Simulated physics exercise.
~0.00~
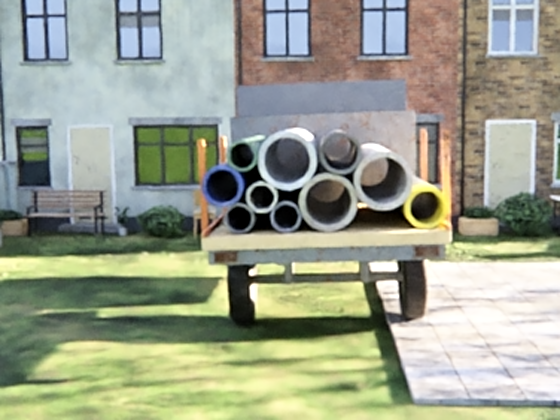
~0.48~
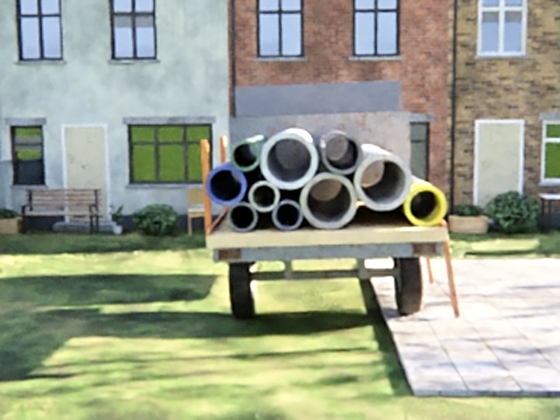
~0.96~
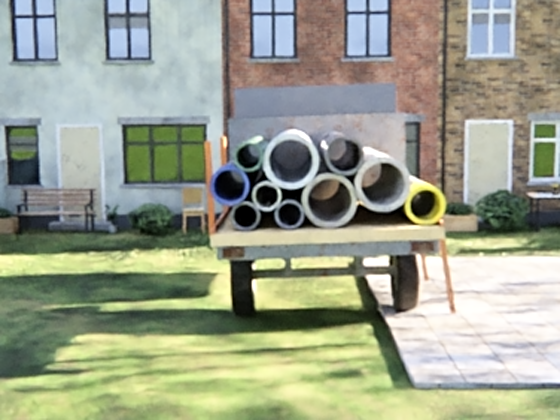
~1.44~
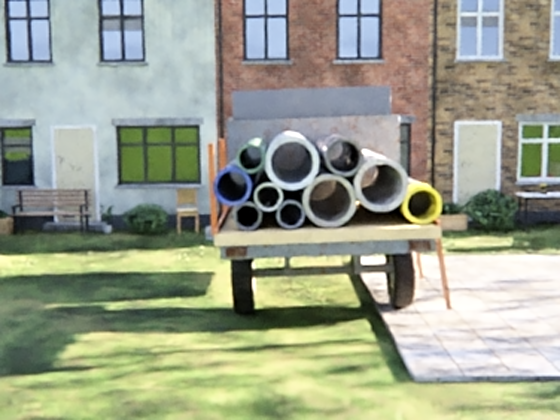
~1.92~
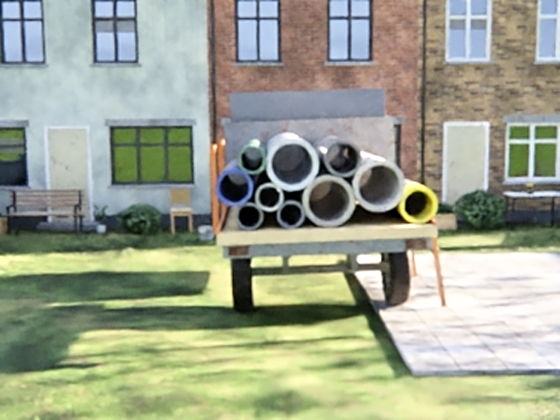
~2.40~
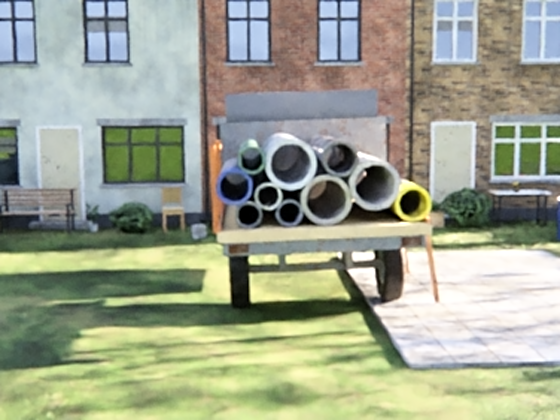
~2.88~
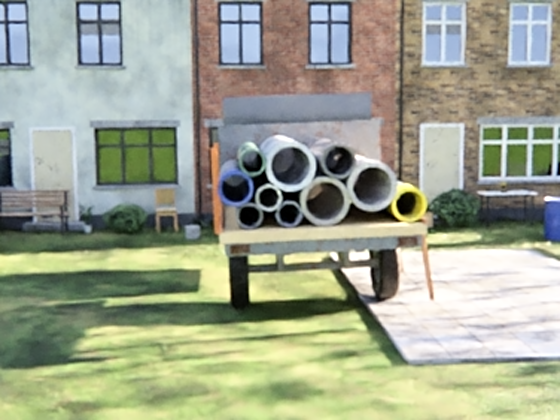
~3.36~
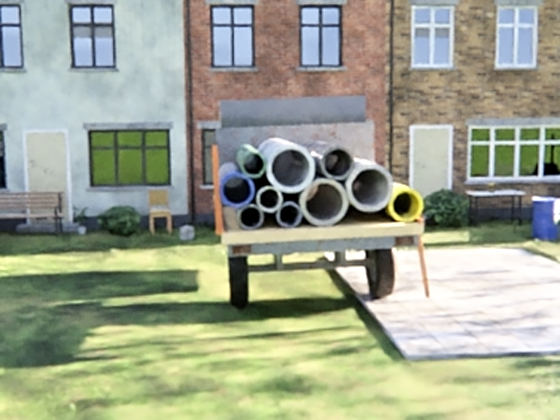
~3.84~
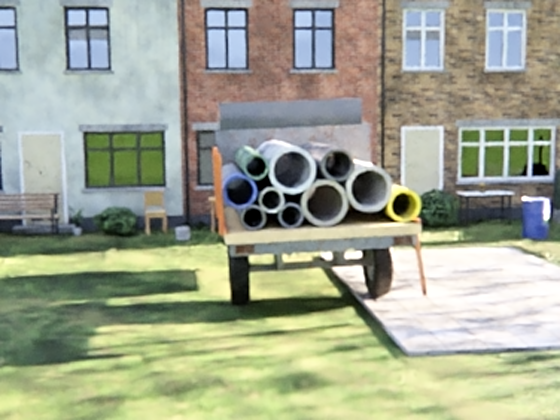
Stacked pipes staying put on a parked flatbed after the right-hand posts drop, the yellow one shifting slightly and resting aboard.
